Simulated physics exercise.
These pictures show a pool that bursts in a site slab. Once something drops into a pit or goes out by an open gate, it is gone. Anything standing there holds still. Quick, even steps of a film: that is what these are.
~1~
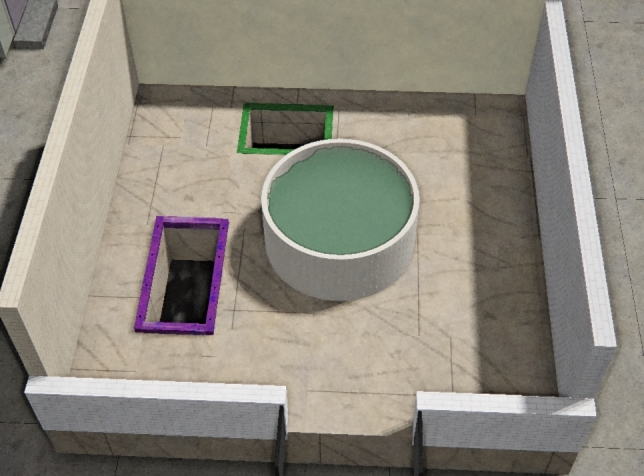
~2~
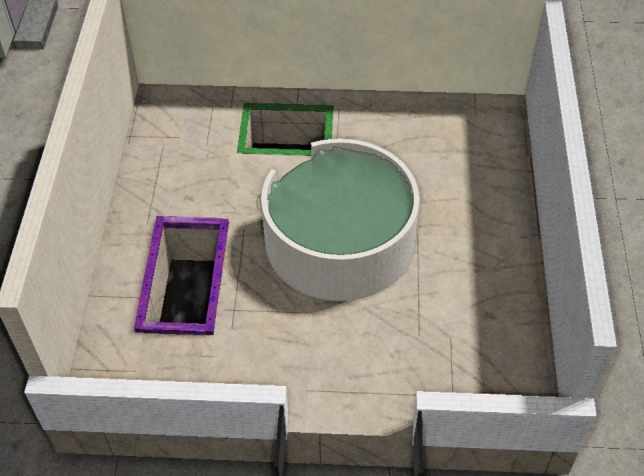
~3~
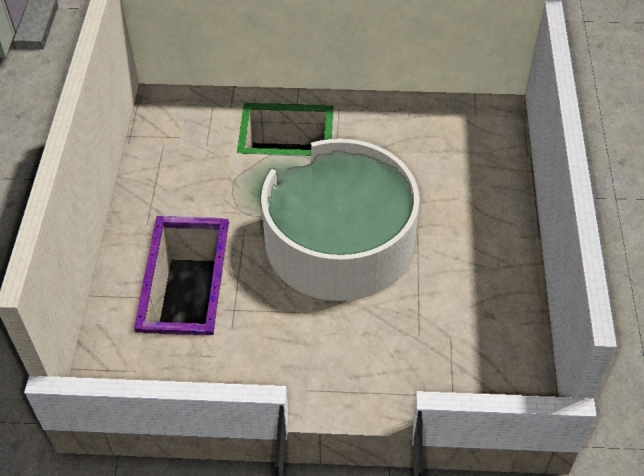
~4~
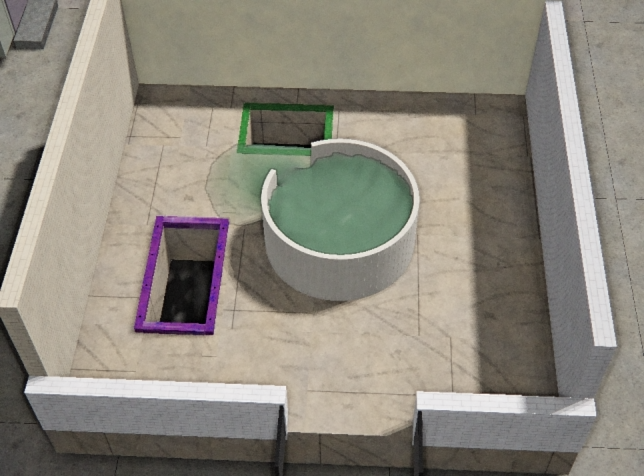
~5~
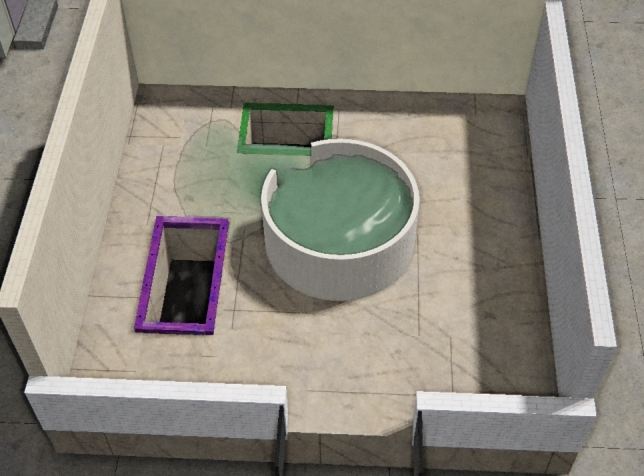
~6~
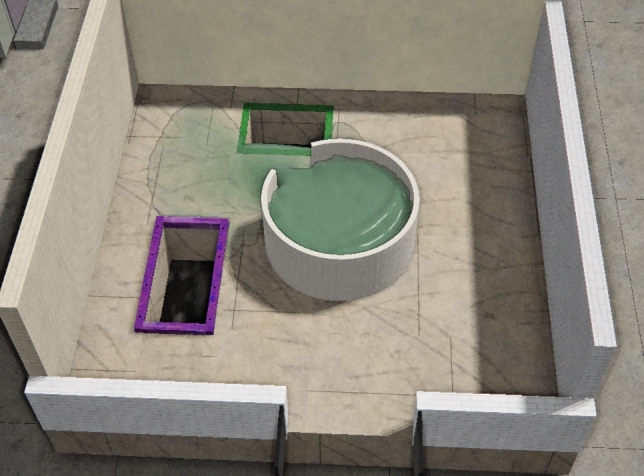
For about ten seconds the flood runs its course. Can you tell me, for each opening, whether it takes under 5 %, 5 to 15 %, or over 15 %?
Sure: The gate takes under 5 %; the green pit takes over 15 %; the purple pit takes under 5 %.
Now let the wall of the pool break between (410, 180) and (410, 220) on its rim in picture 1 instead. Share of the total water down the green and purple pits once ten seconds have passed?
Green: 20 percent; purple: 0 percent.
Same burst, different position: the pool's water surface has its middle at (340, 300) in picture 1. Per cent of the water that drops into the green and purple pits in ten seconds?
Estimated shares - green: Some 25 in a hundred; purple: Some 30 in a hundred.
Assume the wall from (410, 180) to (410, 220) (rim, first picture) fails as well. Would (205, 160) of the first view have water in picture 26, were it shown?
There: No water.
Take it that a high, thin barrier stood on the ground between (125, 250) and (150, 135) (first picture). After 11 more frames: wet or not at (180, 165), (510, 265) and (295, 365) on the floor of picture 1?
Taken in turn, the three points are soaked, unsoaked and unsoaked.
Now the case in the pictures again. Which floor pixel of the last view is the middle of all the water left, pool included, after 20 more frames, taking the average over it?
Point: (269, 202).
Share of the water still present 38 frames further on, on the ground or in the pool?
I reckon around 62 in a hundred.
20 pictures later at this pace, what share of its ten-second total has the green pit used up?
I'd put it at about 55 per cent.
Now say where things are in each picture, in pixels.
The first picture shows still water in the pool at (340, 200).
In the second picture, the front is at (262, 205), out from the gap on the pool's far side.
In the third picture, the front is at (241, 180), out from the gap on the pool's far side.
In the fourth picture, the front is at (225, 157), out from the gap on the pool's far side.
In the fifth picture, the front is at (203, 131), out from the gap on the pool's far side.
In the sixth picture, the front is at (180, 114), out from the gap on the pool's far side.
A moment on, water covers 20 % of the floor; the gate 0 %, the green pit 10 %, the purple pit 0 %.
Next, water covers 25 % of the floor; the gate 0 %, the green pit 16 %, the purple pit 0 %.
Then, water covers 35 % of the floor; the gate 0 %, the green pit 25 %, the purple pit 0 %.
Later, water covers 50 % of the floor; the gate 0 %, the green pit 37 %, the purple pit 0 %.
In the end, water covers 85 % of the floor; the gate 1 %, the green pit 47 %, the purple pit 0 %.
